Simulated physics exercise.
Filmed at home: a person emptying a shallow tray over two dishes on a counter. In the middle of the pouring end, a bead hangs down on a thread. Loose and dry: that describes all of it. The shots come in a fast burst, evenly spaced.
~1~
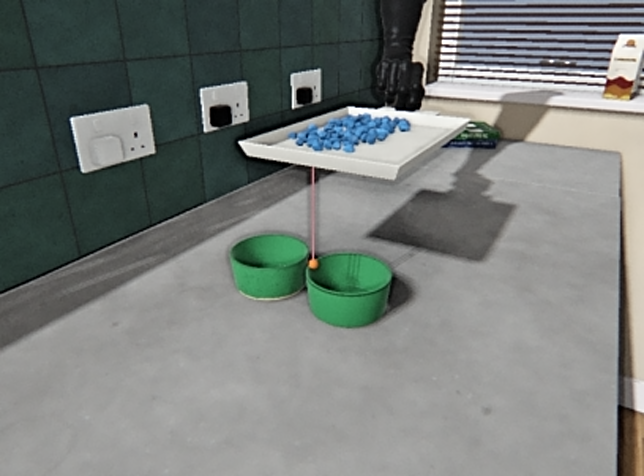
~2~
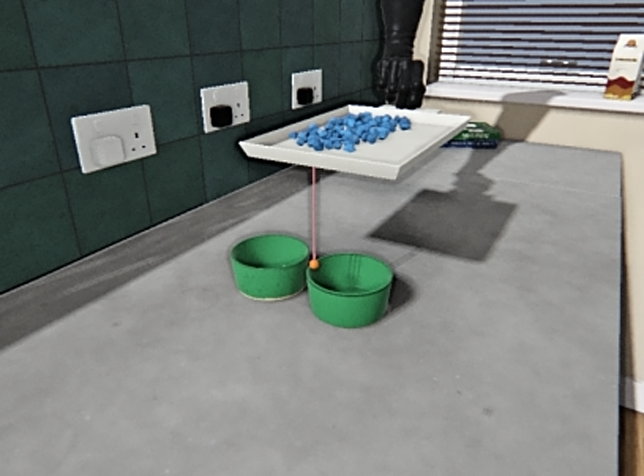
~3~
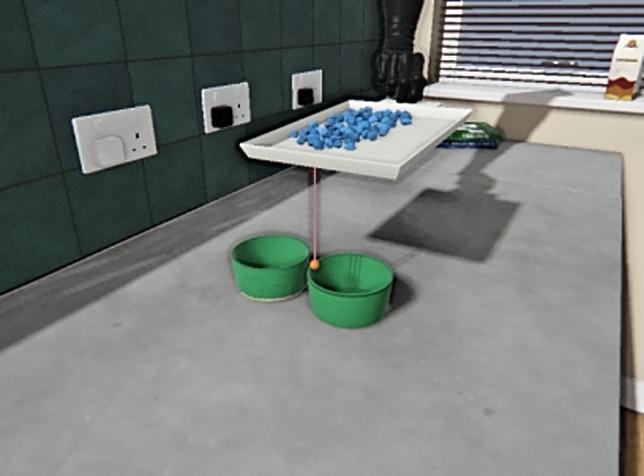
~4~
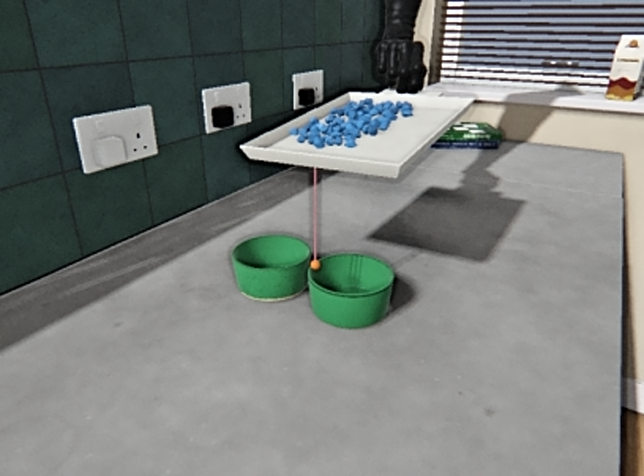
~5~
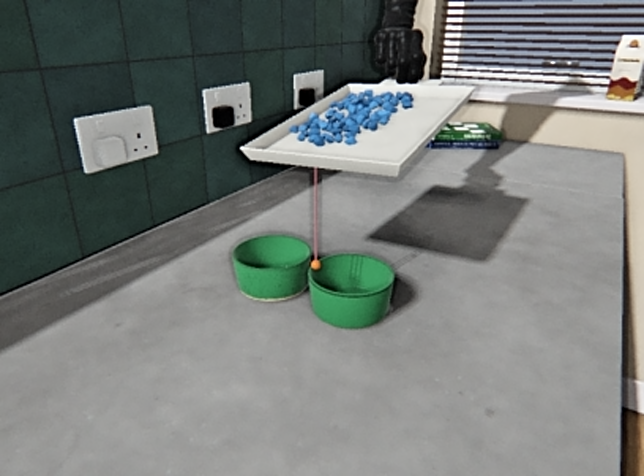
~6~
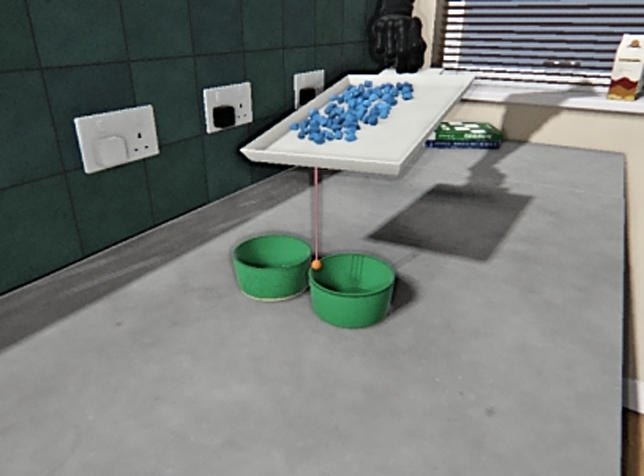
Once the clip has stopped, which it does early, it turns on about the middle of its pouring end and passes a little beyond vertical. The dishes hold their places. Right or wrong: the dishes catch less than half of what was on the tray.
Right - they catch less than half.
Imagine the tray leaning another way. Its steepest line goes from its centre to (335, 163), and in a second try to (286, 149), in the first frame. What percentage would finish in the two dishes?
Lab note: Try one about 0 %, try two 80 %.
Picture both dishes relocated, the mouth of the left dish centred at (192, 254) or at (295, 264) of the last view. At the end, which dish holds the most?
Well, first the one further right, then the one further left.
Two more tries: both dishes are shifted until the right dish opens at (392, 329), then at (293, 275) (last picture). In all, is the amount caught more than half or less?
Shy of half, then past half.
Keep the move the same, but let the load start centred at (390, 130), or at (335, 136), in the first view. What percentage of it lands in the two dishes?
Shares: 10 % for the first, 20 % for the second.
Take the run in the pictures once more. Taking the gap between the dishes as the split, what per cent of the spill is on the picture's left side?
Roughly 100 percent.
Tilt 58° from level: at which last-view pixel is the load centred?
In the last view, the load is centred near (272, 156).
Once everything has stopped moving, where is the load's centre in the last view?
Close to (238, 316) in the last picture.
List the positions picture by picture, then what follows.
The first frame shows corners of the pouring end at (247, 142) and (395, 164), level; middle of the load at (348, 132), aquarium stones; left dish at (247, 280); right dish at (328, 306); bead on its thread at (314, 264).
The second frame shows corners of the pouring end at (248, 142) and (395, 164), level; middle of the load at (349, 131).
The third frame shows corners of the pouring end at (248, 144) and (396, 163), tipped barely, lowest at the left corner; middle of the load at (349, 128).
The fourth frame shows corners of the pouring end at (248, 145) and (396, 162), tipped a little, lowest at the left corner; middle of the load at (353, 115).
The fifth frame shows corners of the pouring end at (248, 146) and (396, 161), tipped a little, lowest at the left corner; middle of the load at (353, 110).
The sixth frame shows corners of the pouring end at (249, 148) and (396, 160), tipped a little, lowest at the left corner; middle of the load at (352, 104); left dish at (250, 281); right dish at (331, 307).
Soon, tray tipped steeply; about two thirds on the tray; a small part outside both; about a quarter in the air.
A while on, tray tipped right over; a small part in the left dish; most outside both; a small part in the air.
Towards the end, tray tipped past a quarter turn; a small part in the left dish; most outside both.
Finally, tray tipped past a quarter turn; none in the right dish; a small part in the left dish; most outside both.
